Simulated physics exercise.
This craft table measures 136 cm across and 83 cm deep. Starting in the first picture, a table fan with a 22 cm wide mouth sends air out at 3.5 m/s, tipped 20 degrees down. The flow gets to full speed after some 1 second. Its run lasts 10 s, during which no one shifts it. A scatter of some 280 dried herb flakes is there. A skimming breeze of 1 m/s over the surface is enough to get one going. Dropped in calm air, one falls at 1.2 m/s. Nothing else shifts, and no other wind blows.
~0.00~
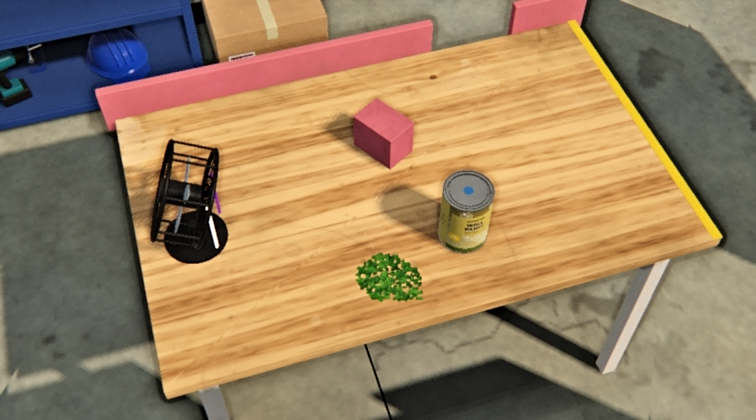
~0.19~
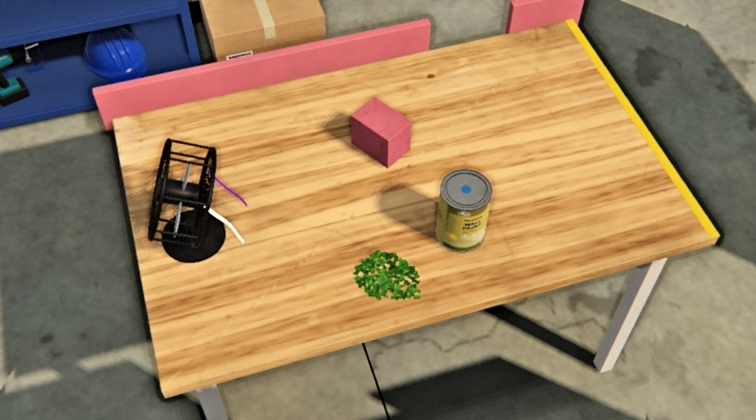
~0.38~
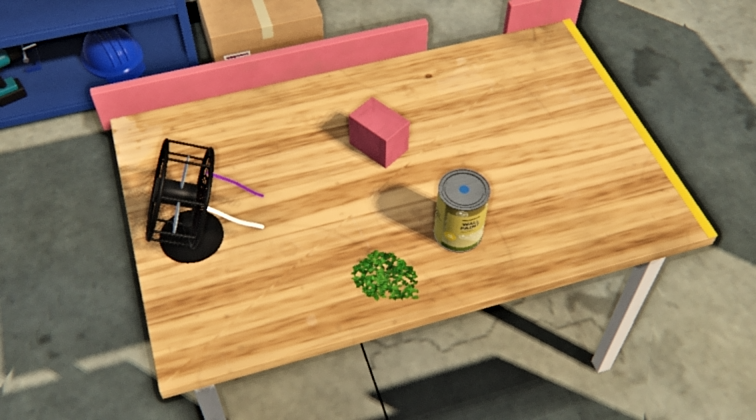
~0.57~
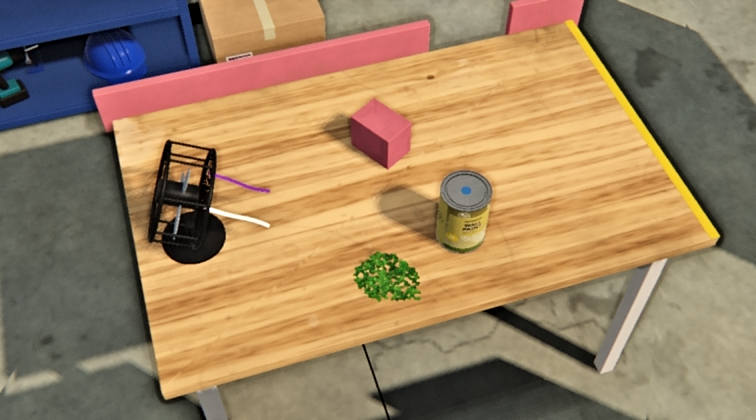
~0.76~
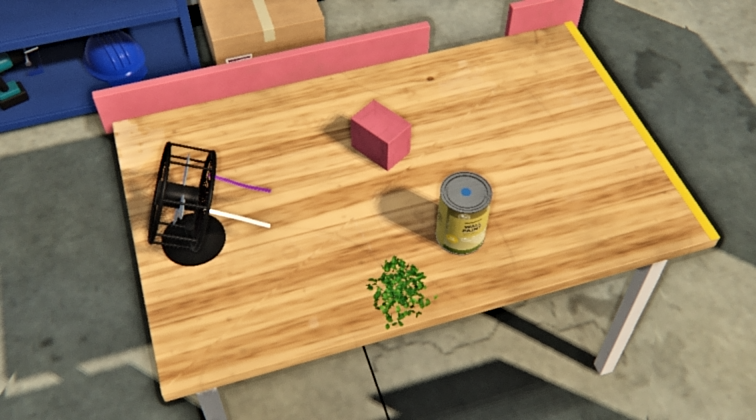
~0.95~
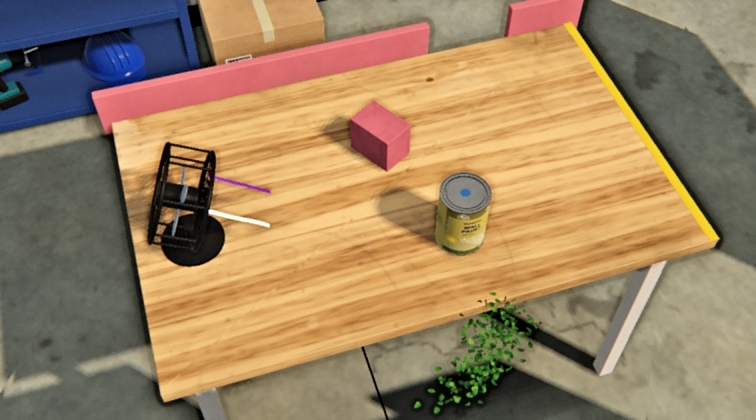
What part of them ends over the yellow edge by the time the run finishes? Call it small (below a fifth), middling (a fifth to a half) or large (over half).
Small.
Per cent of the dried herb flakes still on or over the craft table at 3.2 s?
Around 0 percent remain.
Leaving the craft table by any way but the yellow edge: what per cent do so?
I would say close to 100 %.
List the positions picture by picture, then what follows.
In the first frame, the middle of the dried herb flakes is near (390, 279), none has stirred yet and the mouth of the table fan is at (184, 194).
In the second frame, the middle of the dried herb flakes is near (386, 279), none has stirred yet and the yellow edge is centred on (639, 117).
In the third frame, the middle of the dried herb flakes is near (384, 279), none has stirred yet, the top of a tin is at (464, 189) and the top of a block is at (379, 118).
In the fourth frame, the middle of the dried herb flakes is near (387, 280) and none has stirred yet.
In the fifth frame, the middle of the dried herb flakes is near (399, 288), the farthest in sight from the table fan is at (436, 297) and about 65 % have left their places.
In the sixth frame, the middle of the dried herb flakes is near (502, 327), the farthest in sight from the table fan is at (540, 322) and all have left their places.
After 2.0 s, 0 % are on the move or not yet settled, 0 % are over the yellow edge.
After 3.2 s, 0 % are on the move or not yet settled, 0 % are over the yellow edge.
After 5.5 s, 0 % are on the move or not yet settled, 0 % are over the yellow edge.
After 10.0 s, at the end, 0 % are over the yellow edge.
